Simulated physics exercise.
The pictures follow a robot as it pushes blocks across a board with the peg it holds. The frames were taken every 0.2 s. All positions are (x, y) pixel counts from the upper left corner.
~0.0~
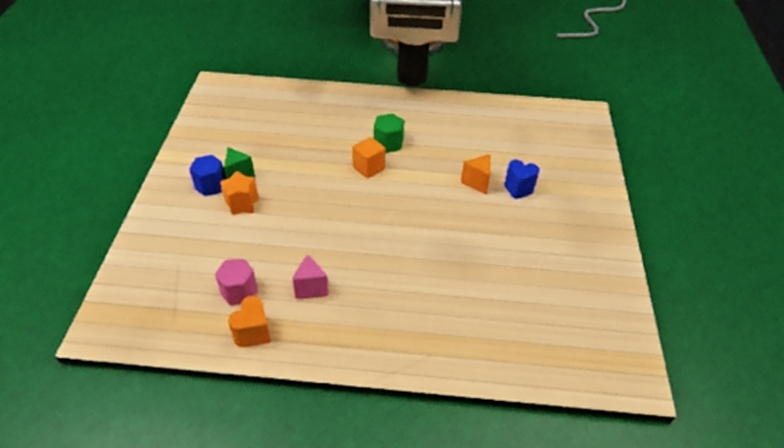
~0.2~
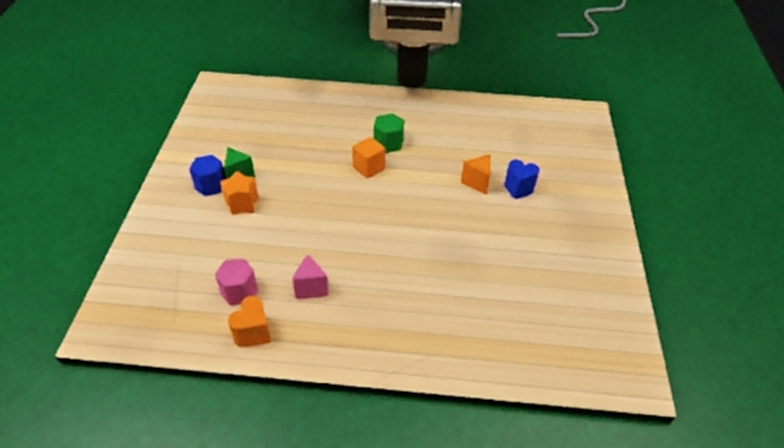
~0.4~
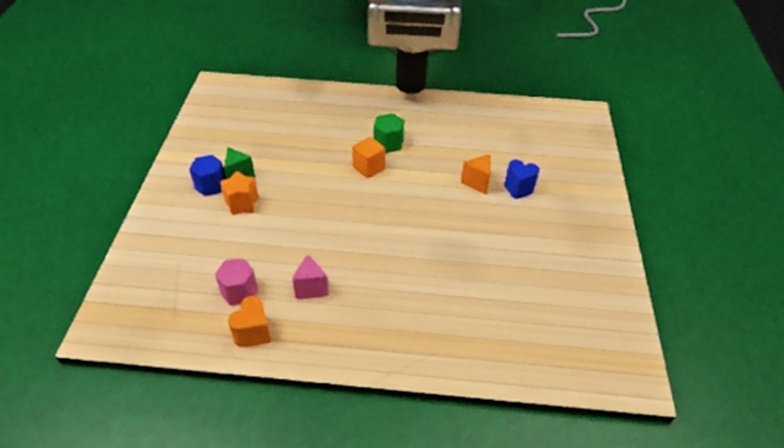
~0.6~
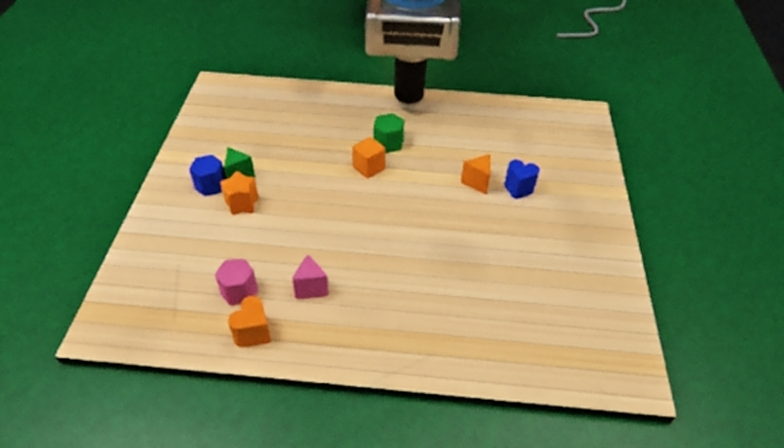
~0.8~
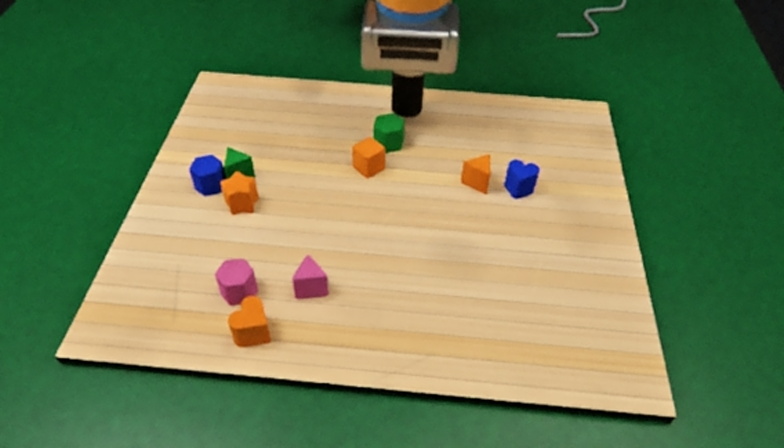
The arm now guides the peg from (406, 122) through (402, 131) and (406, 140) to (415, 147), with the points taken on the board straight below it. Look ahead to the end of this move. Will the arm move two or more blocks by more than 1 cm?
Final answer: No.
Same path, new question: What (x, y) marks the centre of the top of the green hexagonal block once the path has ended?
At the end it should sit near (384, 133).
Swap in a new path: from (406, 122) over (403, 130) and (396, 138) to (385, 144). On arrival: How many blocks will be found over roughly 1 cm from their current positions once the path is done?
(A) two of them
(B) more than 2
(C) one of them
(A)
What follows on the original path. Halfway along, peg (404, 122); green hexagonal block (385, 130).
At the end, peg (416, 134); orange square unmoved; green hexagonal block (384, 133).
